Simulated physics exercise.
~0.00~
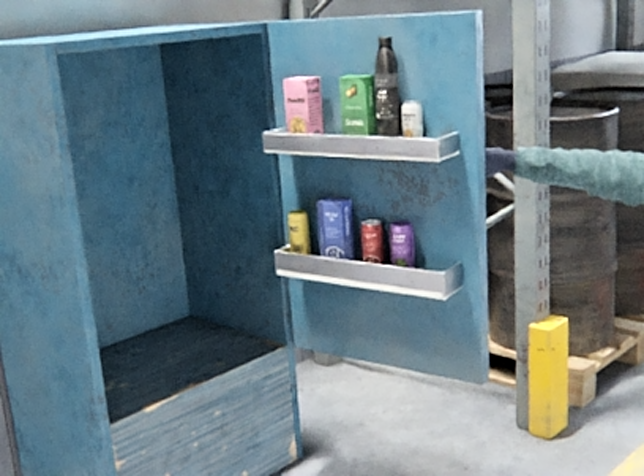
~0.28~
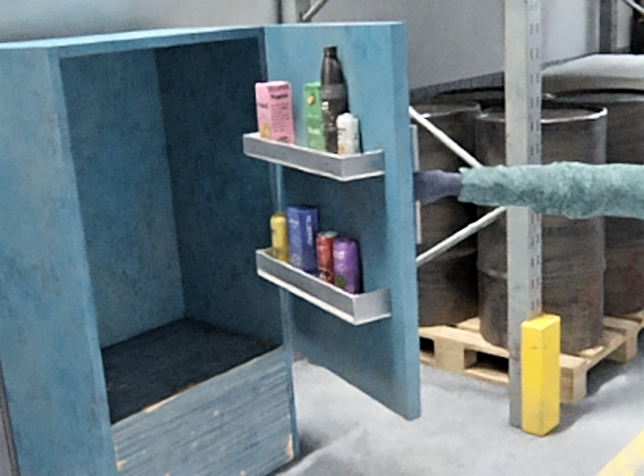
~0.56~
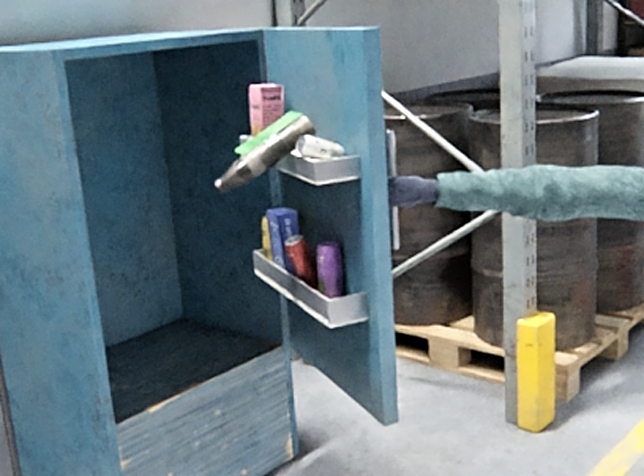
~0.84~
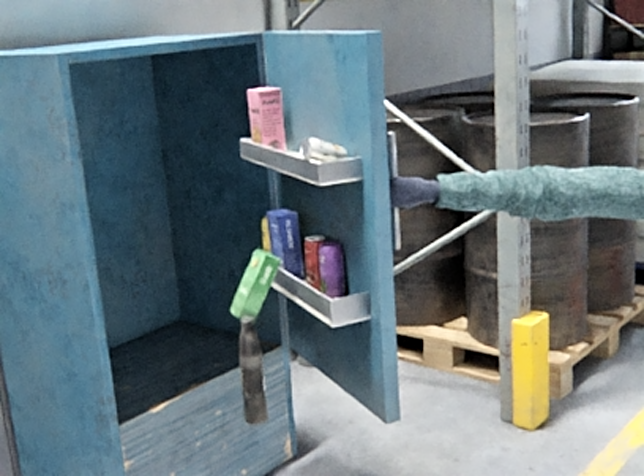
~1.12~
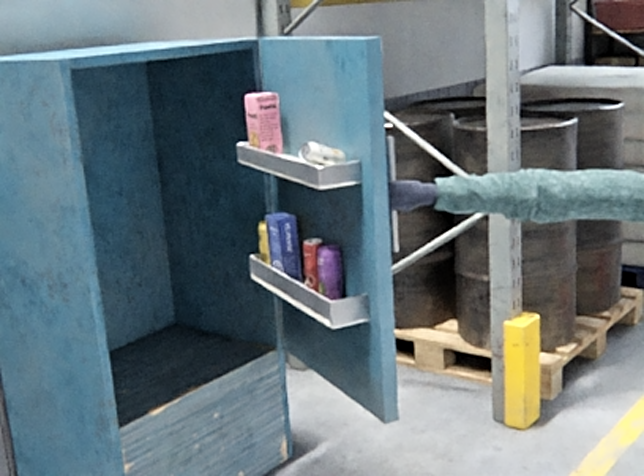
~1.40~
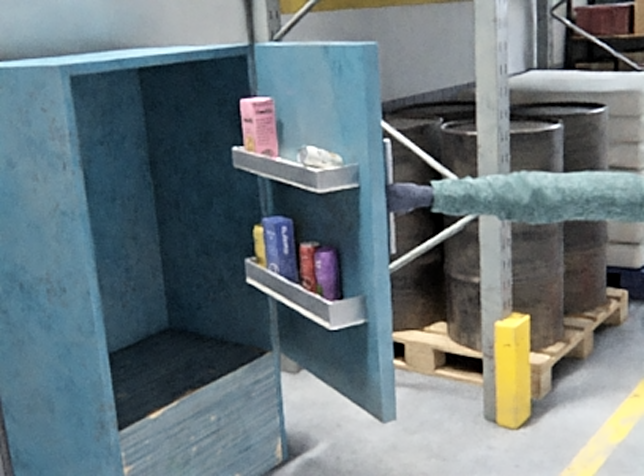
The clip opens on a blue workshop cabinet with its door open, cartons, cans and a black bottle standing in two racks inside the door. A gloved hand on a green-sleeved arm swings the door partway toward closed, and it stops still well open. The black bottle and green carton tip over the upper rail, while the white can topples behind it. The bottle and carton drop past the lower rack and out of sight. At the end, the white can lies beside the upright pink carton, and the four lower items remain in their rack.
